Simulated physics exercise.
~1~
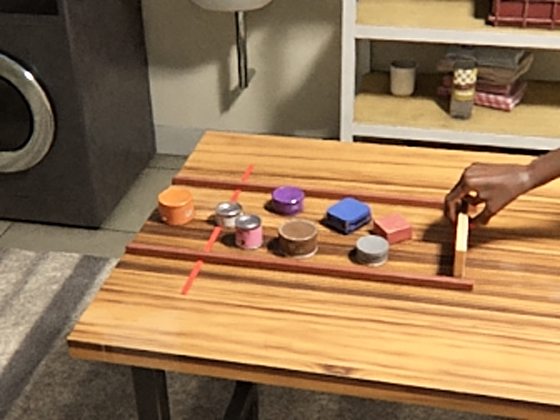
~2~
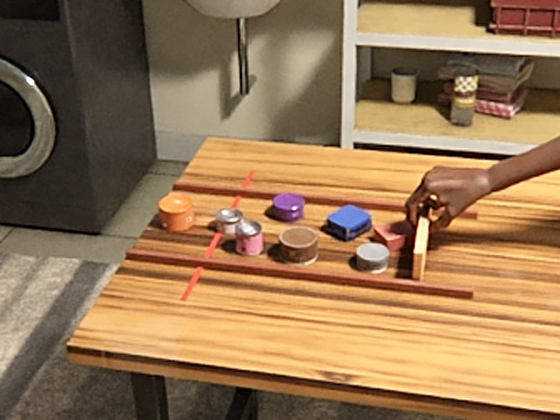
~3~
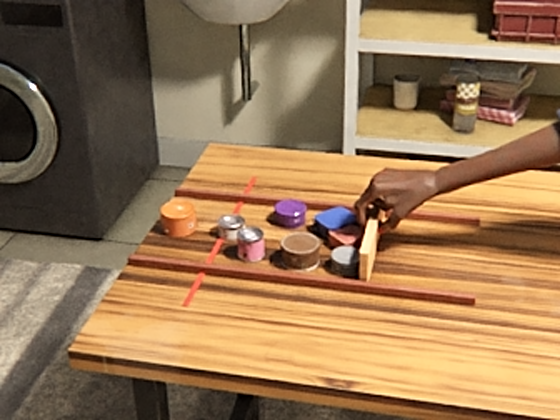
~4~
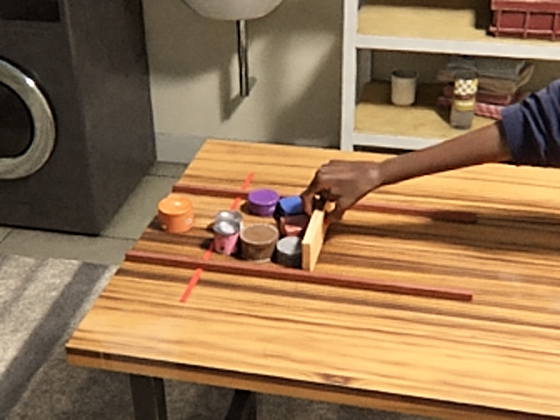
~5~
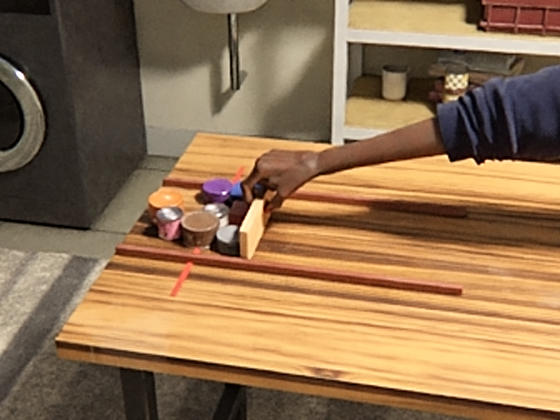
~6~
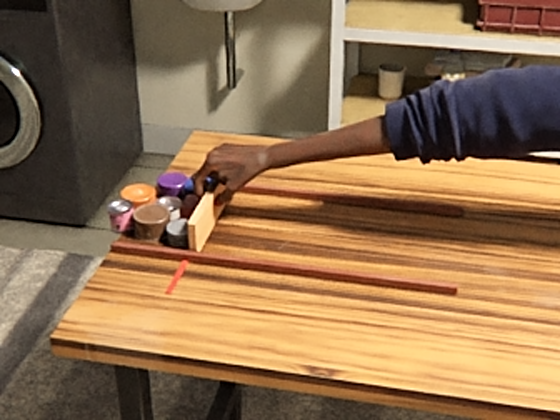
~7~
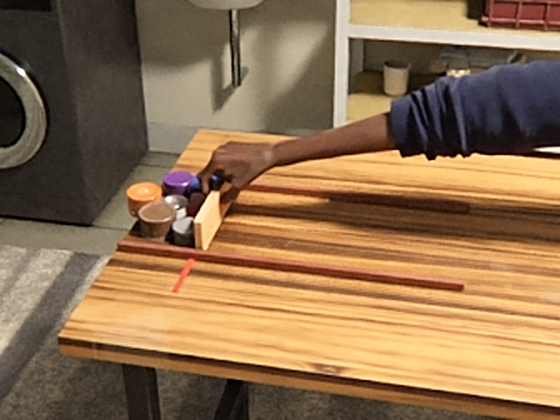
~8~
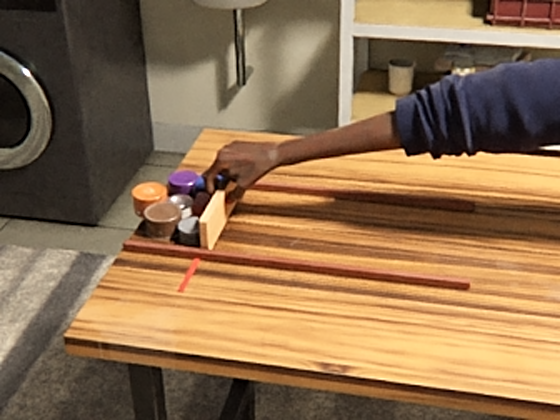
A hand pushed an upright wooden board left between two rails on a table, sweeping scattered tubs, tins and blocks past a red strip of tape into a tight cluster at the edge, where the pink tin dropped out of sight.
